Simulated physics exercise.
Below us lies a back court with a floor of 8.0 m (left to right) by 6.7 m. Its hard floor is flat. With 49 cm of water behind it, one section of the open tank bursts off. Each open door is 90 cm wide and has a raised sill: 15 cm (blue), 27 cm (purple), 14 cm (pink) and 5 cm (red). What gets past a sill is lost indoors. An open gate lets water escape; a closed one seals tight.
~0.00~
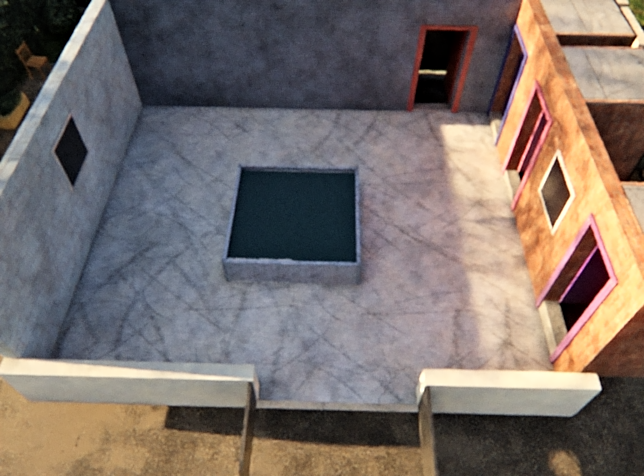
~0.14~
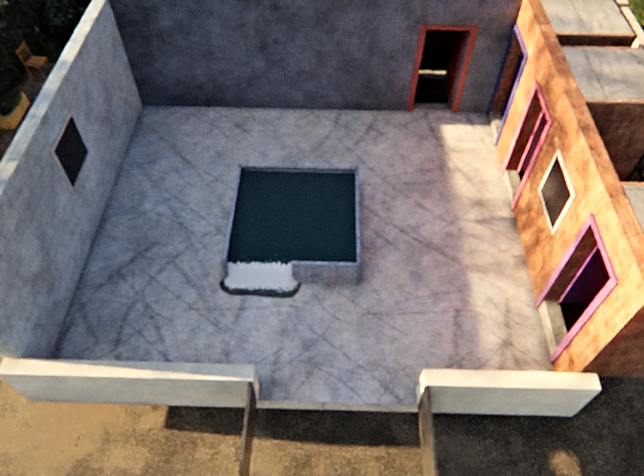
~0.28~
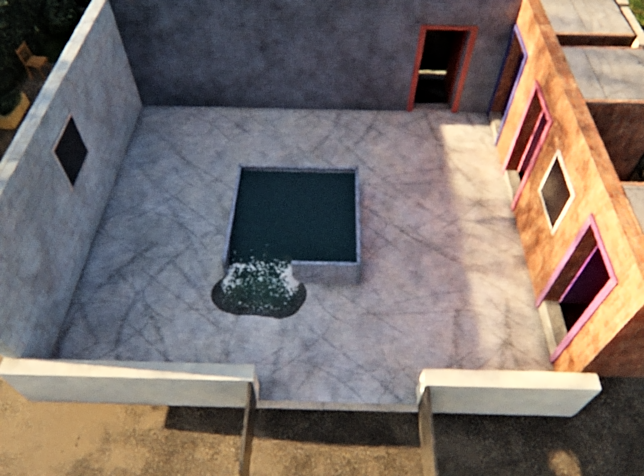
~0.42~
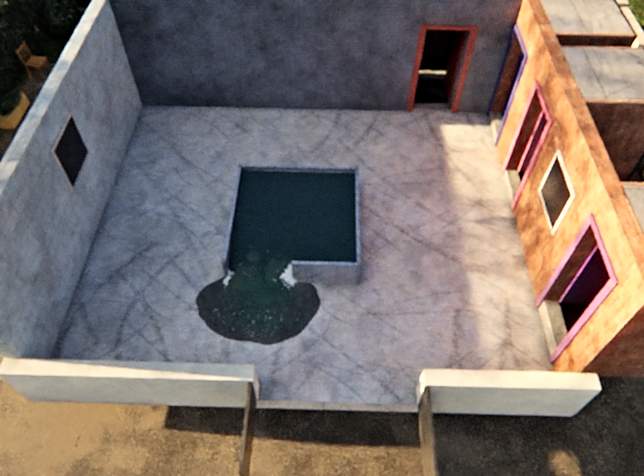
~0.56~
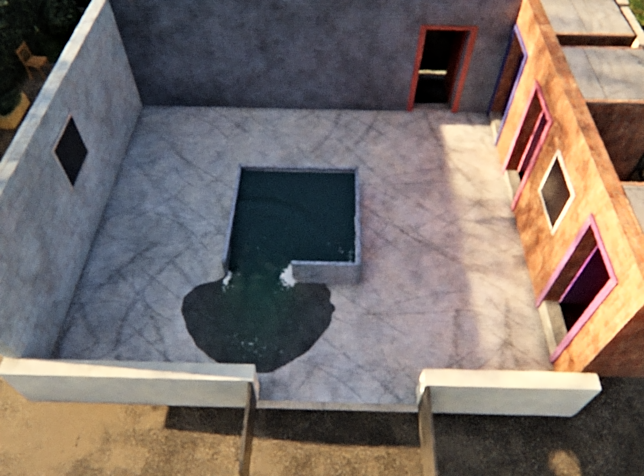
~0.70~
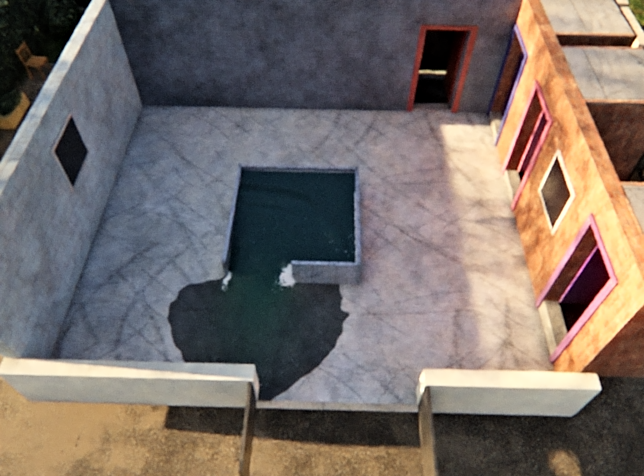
Dark water poured out of a square open tank in a walled courtyard after part of its near side burst away, frothing white at first, then spreading across the pale floor in a widening pool.
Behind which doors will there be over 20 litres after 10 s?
Within that time: At the blue door it does not reach the limit; at the purple door it does not reach the limit; at the pink door it stays under the limit; at the red door it keeps below the limit.
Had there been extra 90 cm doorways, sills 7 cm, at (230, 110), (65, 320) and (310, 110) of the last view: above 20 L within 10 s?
In that order: Not over, above, not over.
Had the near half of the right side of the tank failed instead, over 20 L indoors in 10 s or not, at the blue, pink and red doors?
Then: Blue not over, pink not over, red past it.
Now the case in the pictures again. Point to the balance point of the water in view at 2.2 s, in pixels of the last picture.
Around (266, 268).
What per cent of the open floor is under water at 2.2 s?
About 15 per cent.
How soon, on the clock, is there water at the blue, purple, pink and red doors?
Arrival: Blue not within the 10 s, purple 8.5 s, pink not in the 10 s, red not within the 10 s.
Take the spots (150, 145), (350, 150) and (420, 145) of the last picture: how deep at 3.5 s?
About 0, 0 and 0 cm.
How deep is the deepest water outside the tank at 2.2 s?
About 32 cm.
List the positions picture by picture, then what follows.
Still water, 49 cm deep, in the open tank at (295, 214), in the first frame.
The front is at (226, 287), 0.6 m from the gap at (261, 274); 0.2 m2 of floor is under water; 49 cm left at the back of the open tank, in the second frame.
Water pours out at (261, 275) and has run 0.8 m, to (290, 310); typically 8 cm deep outside, 49 cm at the open tank's back, in the third frame.
The front is at (284, 336), 1.2 m from the gap at (261, 275); 1.6 m2 of floor is under water; 49 cm left at the back of the open tank, in the fourth frame.
Water pours out at (261, 275) and has run 1.7 m, to a hidden place; typically 5 cm deep outside, 49 cm at the open tank's back, in the fifth frame.
The front is at a hidden place, 2.1 m from the gap at (261, 275); 3.5 m2 of floor is under water; 49 cm left at the back of the open tank, in the sixth frame.
After 1.4 s water covers 10 % of the floor and is deepest (29 cm) near (243, 285); blue door not reached, purple door not reached, pink door not reached, red door not reached.
After 2.2 s water covers 15 % of the floor and is deepest (32 cm) near (43, 379); blue door not reached, purple door not reached, pink door not reached, red door not reached.
After 3.5 s water covers 20 % of the floor and is deepest (25 cm) near (43, 379); blue door not reached, purple door not reached, pink door not reached, red door not reached.
After 6.0 s water covers 45 % of the floor and is deepest (16 cm) near (43, 379); blue door not reached, purple door not reached, pink door not reached, red door not reached.
After 10.0 s water covers 55 % of the floor and is deepest (9 cm) near (55, 379); blue door not reached, purple door 2 cm at the sill, 0 L in, pink door not reached, red door not reached.
